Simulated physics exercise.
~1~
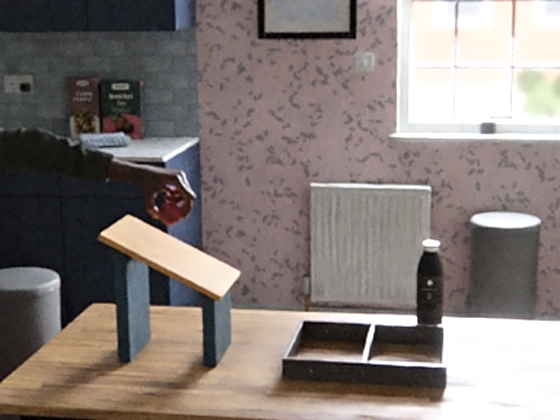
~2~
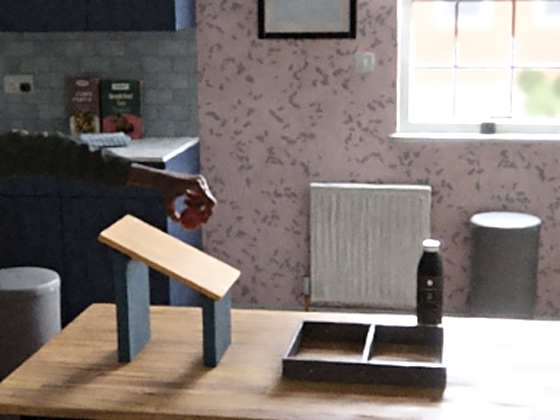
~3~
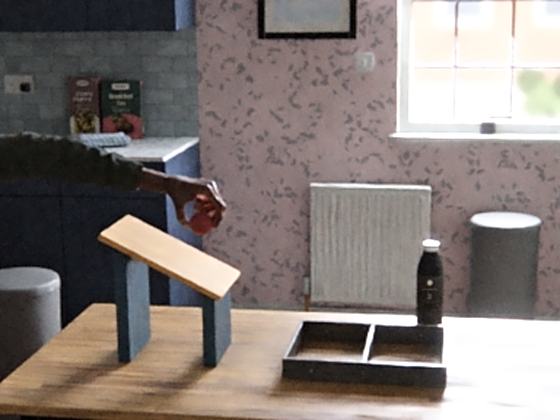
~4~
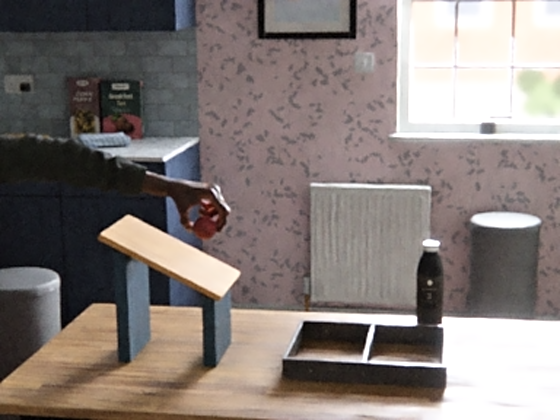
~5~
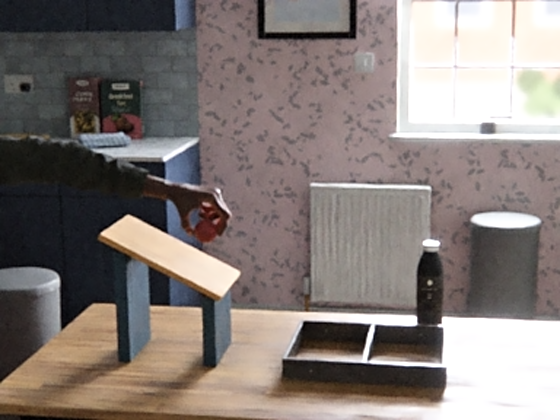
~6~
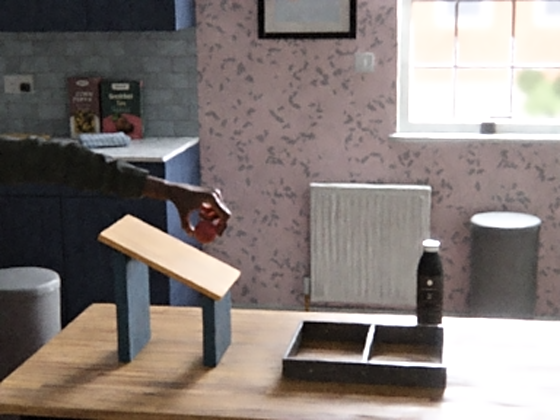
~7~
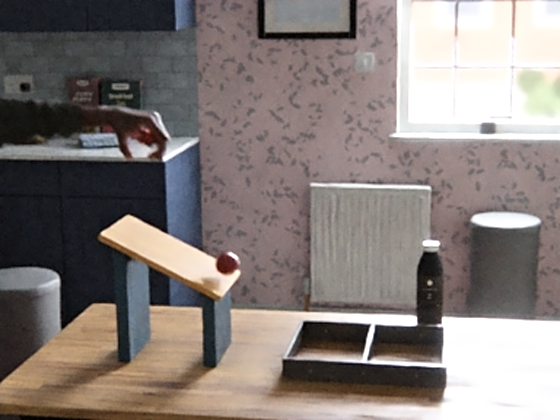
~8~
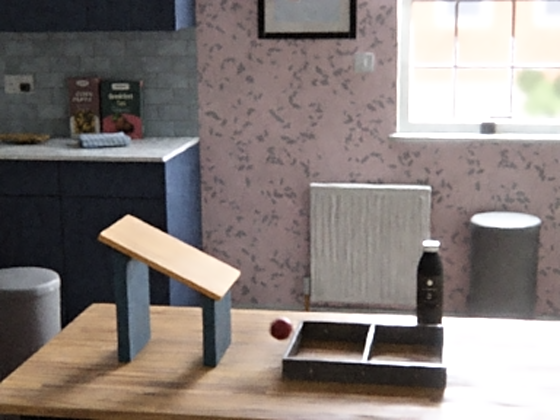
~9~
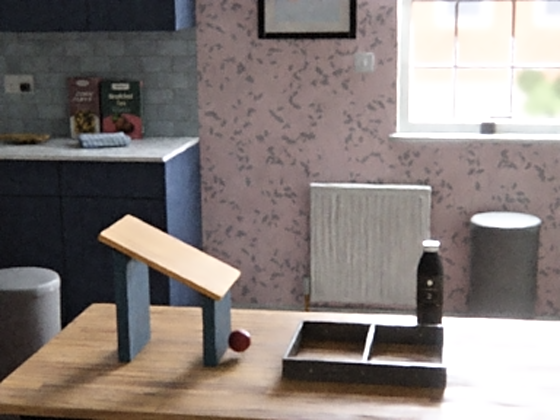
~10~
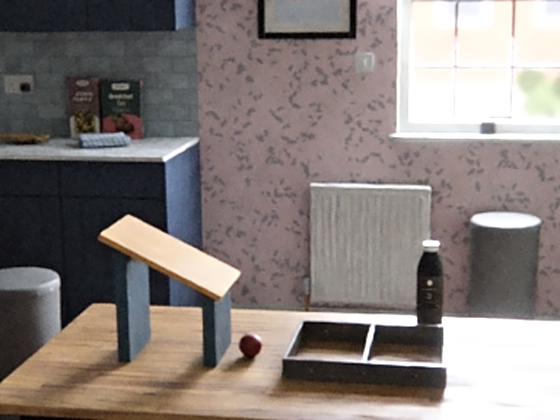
We see a hand hold a red ball over a sloping board and let go, and the ball rolls off the lower end, meets the tray's near side and bounces back, ending on the table between board and tray, while the black bottle stays still.
